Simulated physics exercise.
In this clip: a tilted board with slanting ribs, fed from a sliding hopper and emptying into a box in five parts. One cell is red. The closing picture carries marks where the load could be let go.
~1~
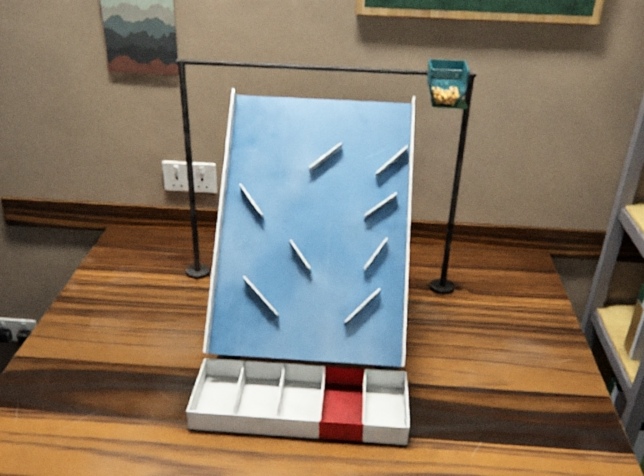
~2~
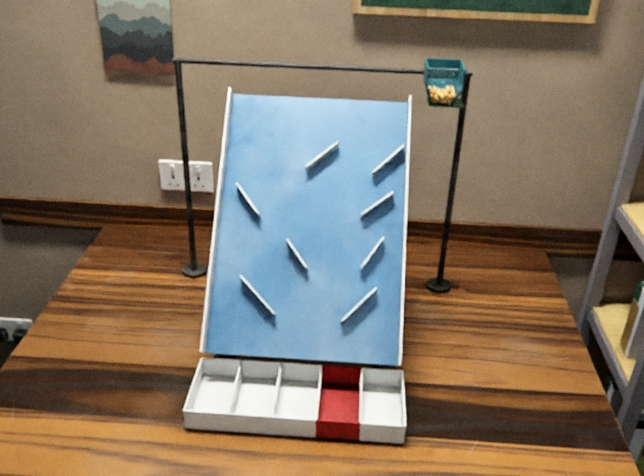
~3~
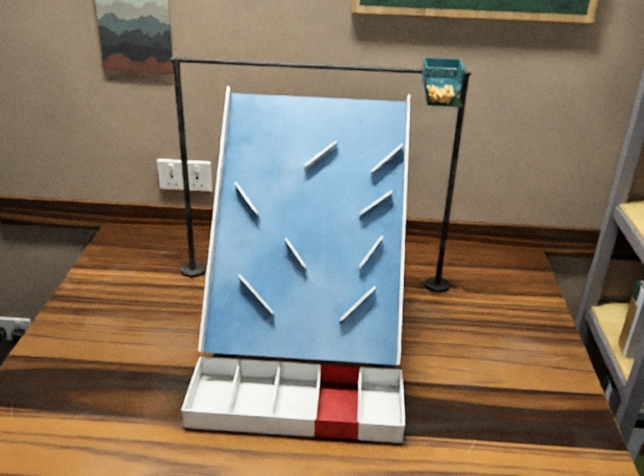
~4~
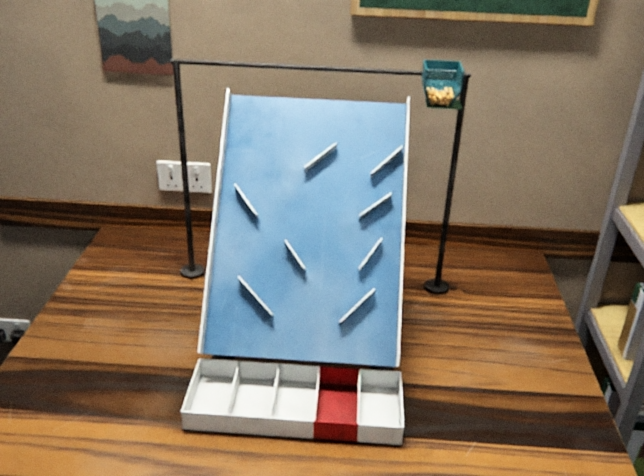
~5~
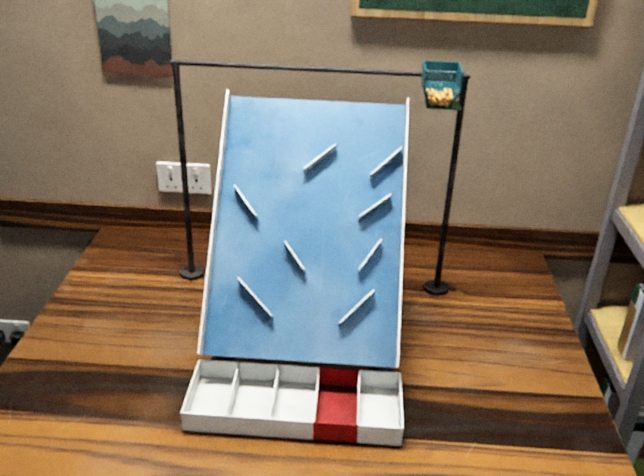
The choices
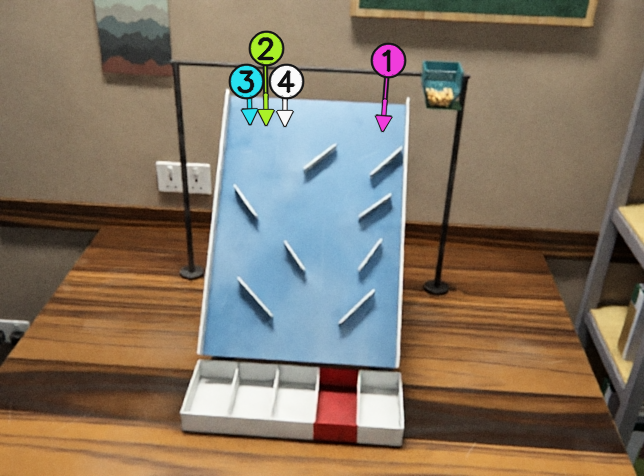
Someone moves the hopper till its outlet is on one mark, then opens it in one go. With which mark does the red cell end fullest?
The best mark is 4.
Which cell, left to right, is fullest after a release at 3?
The third.
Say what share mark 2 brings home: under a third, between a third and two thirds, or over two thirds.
Mark 2 gives under a third.
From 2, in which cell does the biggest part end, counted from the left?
It is the third one.
On the marked copy, mark 1 meets the board at (383, 125); mark 2 meets the board at (266, 119); mark 3 meets the board at (249, 118); mark 4 meets the board at (284, 120).
With 1, a small part in the red cell, most in other cells, a small part outside the box.
With 2, a small part in the red cell, most in other cells.
With 3, a small part in the red cell, most in other cells, a small part outside the box.
With 4, about a third in the red cell, about two thirds in other cells.
